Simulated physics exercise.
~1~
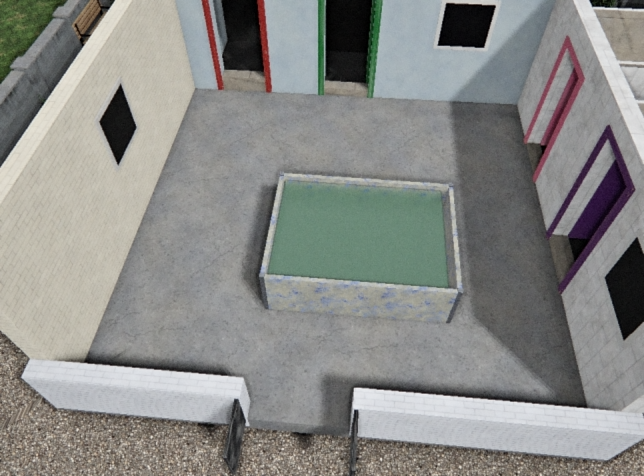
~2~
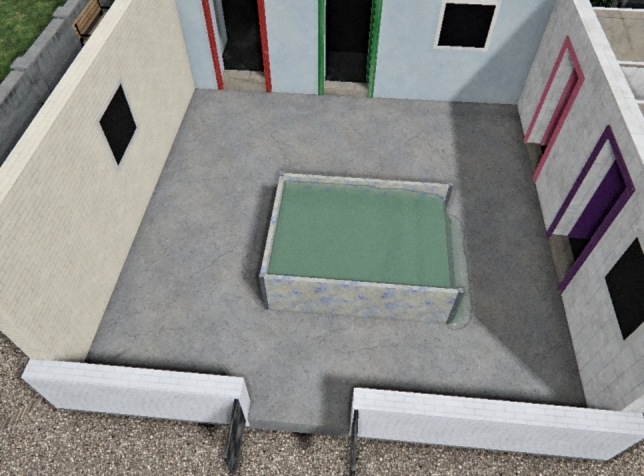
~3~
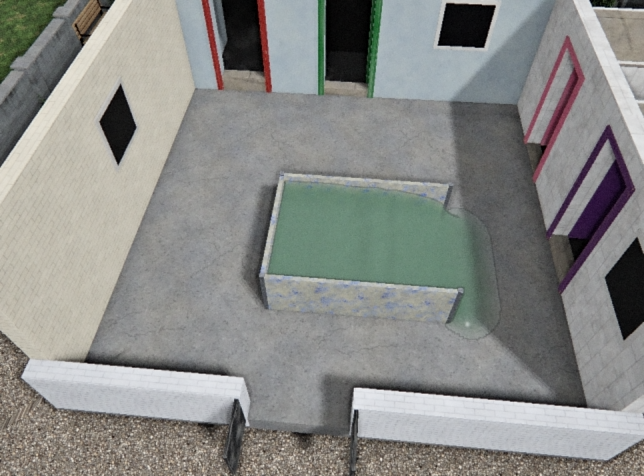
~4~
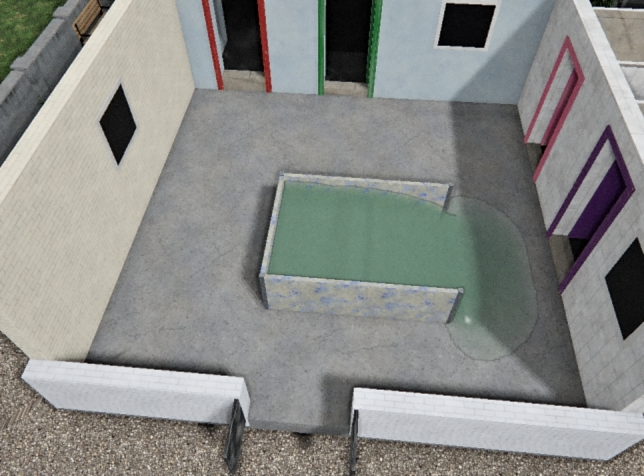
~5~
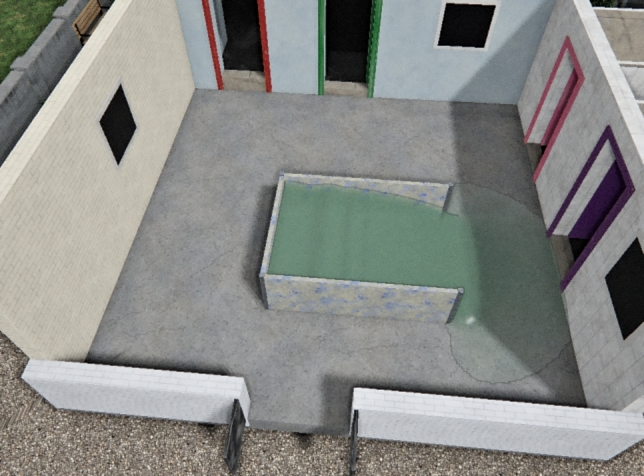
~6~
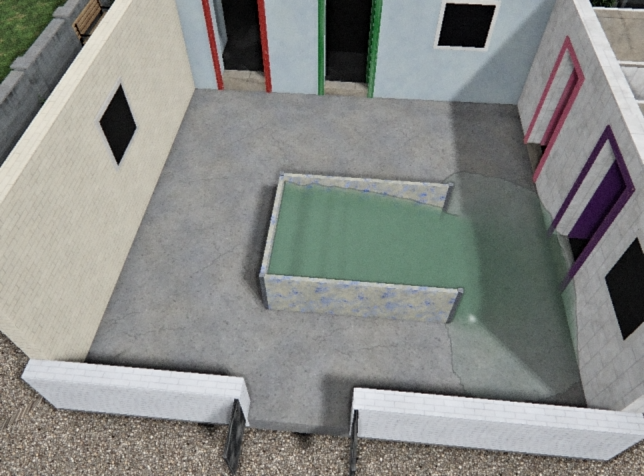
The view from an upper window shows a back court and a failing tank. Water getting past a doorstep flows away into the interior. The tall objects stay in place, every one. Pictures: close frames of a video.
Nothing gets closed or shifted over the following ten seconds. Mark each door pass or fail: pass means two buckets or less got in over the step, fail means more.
Green door - pass, red door - pass, pink door - fail, purple door - fail.
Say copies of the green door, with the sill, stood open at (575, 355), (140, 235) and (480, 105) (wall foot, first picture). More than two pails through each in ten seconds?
Taking the new doors in the order given: The first tops it, the second comes up short, the third tops it.
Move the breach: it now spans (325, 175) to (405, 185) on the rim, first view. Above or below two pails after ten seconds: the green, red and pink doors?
The green one exceeds the limit, the red one falls short and the pink one exceeds the limit.
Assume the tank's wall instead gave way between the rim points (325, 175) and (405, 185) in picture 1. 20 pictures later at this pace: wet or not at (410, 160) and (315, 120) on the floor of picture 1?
As listed: Awash, under water.
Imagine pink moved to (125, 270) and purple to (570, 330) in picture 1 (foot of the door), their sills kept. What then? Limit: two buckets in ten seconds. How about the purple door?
Result - purple door exceeds the limit.
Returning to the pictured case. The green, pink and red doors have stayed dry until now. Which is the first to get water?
It's the pink one.
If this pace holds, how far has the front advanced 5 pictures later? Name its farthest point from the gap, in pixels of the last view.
Pixel estimate: (517, 140).
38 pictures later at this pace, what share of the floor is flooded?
About 85 %.
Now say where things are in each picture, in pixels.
In the first picture, still water in the tank at (363, 231).
In the second picture, water pours out at (445, 258) and has run to a hidden place.
In the third picture, the front is at (461, 212), out from the gap at (445, 259).
In the fourth picture, water pours out at (444, 260) and has run to (485, 205).
In the fifth picture, the front is at (543, 225), out from the gap at (444, 260).
In the sixth picture, the front is at (536, 196), out from the gap at (444, 260).
A moment on, water covers 20 % of the floor; the green door not reached, the red door not reached, the pink door wet at the sill, nothing in, the purple door far over two buckets in.
Next, water covers 25 % of the floor; the green door not reached, the red door not reached, the pink door under two buckets in, the purple door far over two buckets in.
Then, water covers 50 % of the floor; the green door wet at the sill, nothing in, the red door not reached, the pink door over two buckets in, the purple door far over two buckets in.
Later, water covers 85 % of the floor; the green door wet at the sill, nothing in, the red door wet at the sill, nothing in, the pink door over two buckets in, the purple door far over two buckets in.
In the end, water covers 95 % of the floor; the green door wet at the sill, nothing in, the red door wet at the sill, nothing in, the pink door over two buckets in, the purple door far over two buckets in.
